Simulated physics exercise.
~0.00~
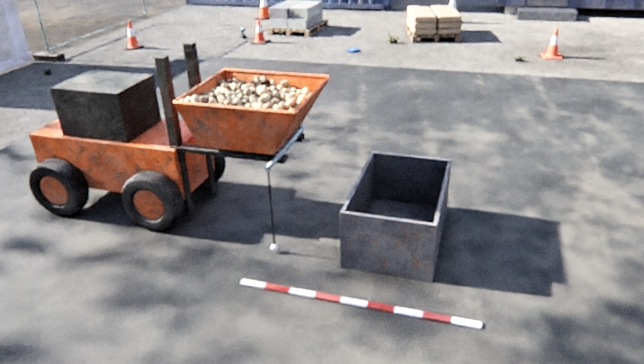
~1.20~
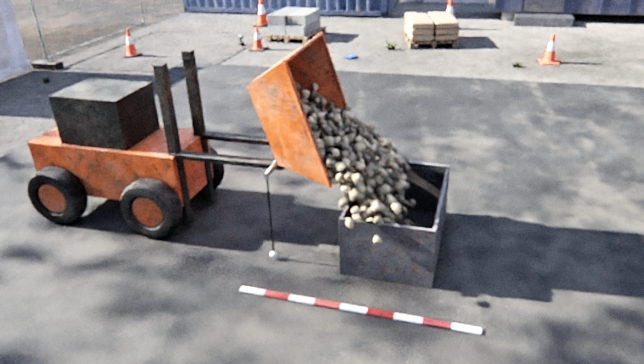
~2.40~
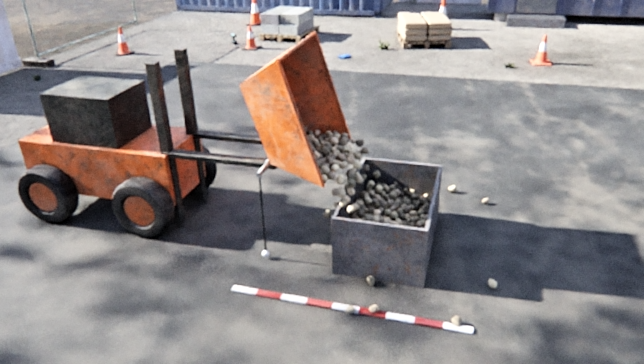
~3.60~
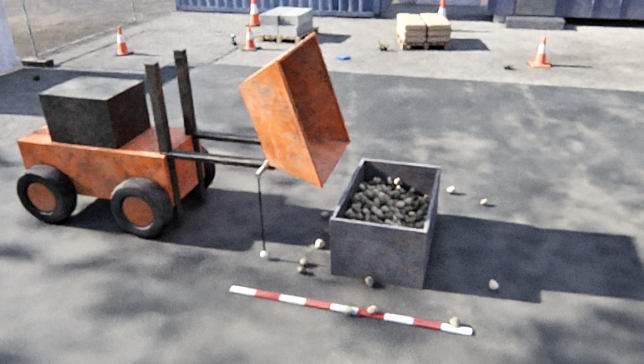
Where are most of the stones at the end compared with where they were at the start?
At the start they are heaped in the orange skip on the forklift. By the end nearly all of them lie lower down and to the right, inside the grey bin.
Orange skip on a forklift tipping steeply and pouring its round stones into a grey bin, a few ending up outside.
